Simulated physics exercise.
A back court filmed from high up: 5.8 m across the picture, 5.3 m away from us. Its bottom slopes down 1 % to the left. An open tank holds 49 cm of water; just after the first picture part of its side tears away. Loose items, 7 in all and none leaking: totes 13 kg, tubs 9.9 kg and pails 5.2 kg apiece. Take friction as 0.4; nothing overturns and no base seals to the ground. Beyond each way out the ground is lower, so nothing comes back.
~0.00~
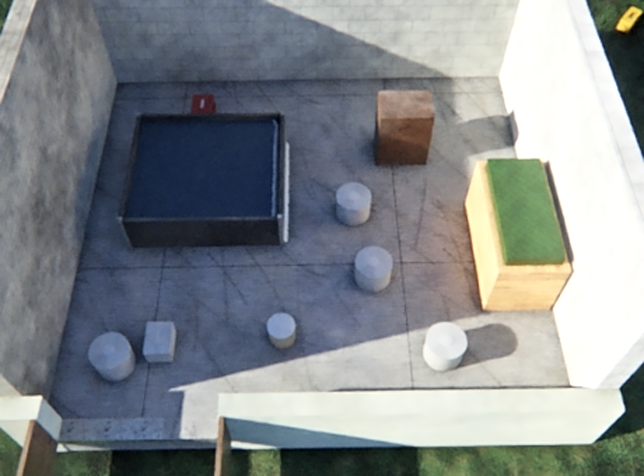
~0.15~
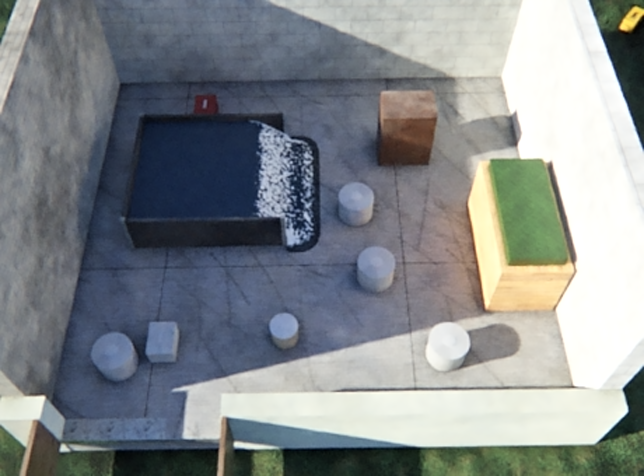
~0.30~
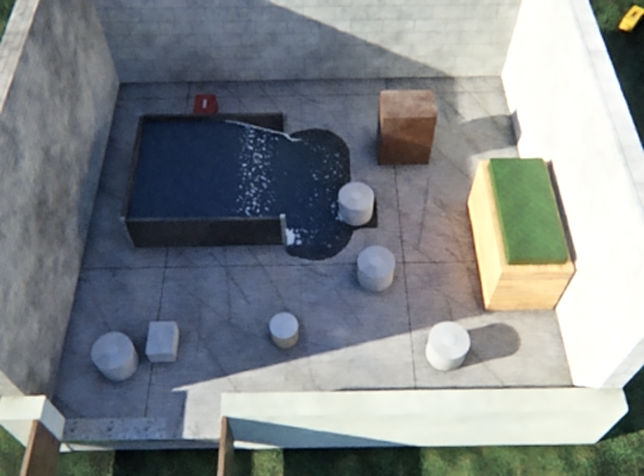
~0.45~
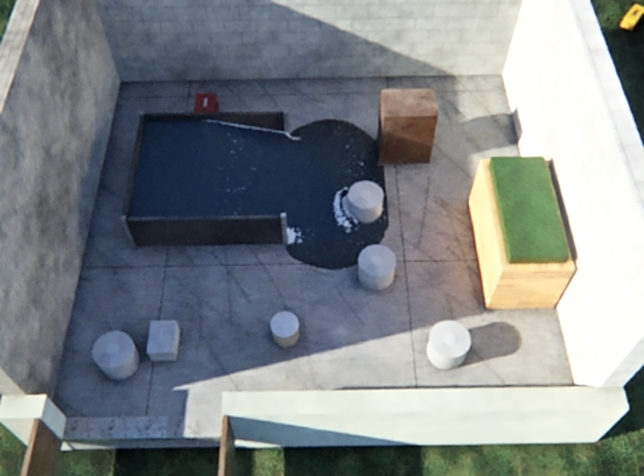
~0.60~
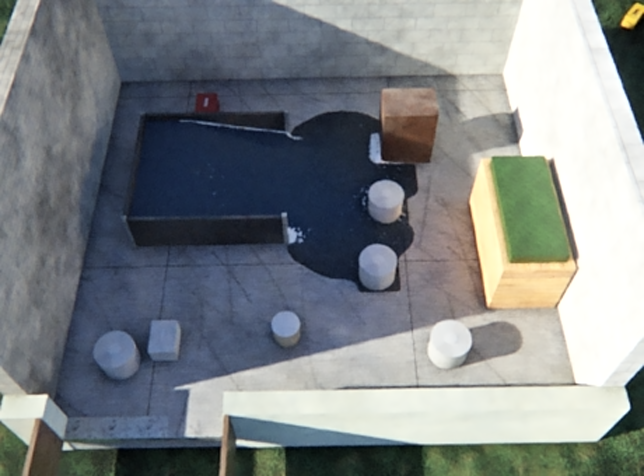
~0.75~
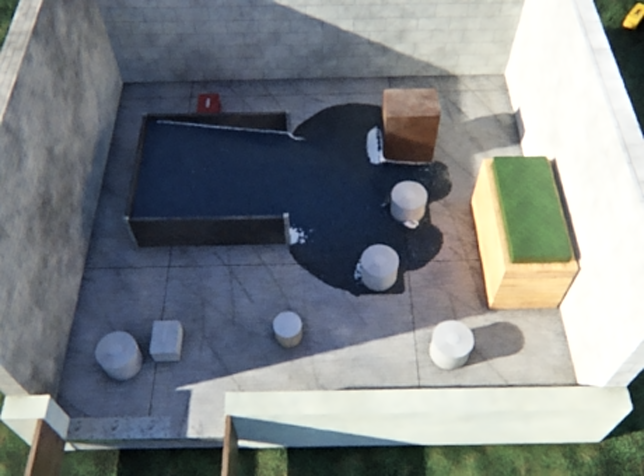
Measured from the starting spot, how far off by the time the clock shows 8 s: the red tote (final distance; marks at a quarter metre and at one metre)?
Red tote moves a short way.
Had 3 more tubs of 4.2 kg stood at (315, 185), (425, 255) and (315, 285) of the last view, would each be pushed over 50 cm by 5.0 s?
In that order: Over, more, under.
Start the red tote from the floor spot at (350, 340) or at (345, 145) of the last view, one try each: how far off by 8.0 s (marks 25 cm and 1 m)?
In that order: It moves a short way; it slides a little.
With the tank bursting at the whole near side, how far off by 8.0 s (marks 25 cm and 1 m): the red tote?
Then the red tote holds its place.
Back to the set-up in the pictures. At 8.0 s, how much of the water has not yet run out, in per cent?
About 96 per cent.
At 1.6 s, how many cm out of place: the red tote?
About 0 cm.
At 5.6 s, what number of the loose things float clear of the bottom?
1 of them.
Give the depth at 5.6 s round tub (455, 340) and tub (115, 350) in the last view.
About 4 and 2 cm.
After 1.6 s the red tote is near (208, 103), 0.0 m from its start, aground; 0 of 7 are out; 1 afloat.
After 3.6 s the red tote is near (208, 103), 0.0 m from its start, aground; 0 of 7 are out; 3 afloat.
After 5.6 s the red tote is near (206, 104), 0.0 m from its start, aground; 0 of 7 are out; 1 afloat.
After 8.0 s the red tote is near (171, 102), 0.5 m from its start, aground; 0 of 7 are out; 0 afloat.
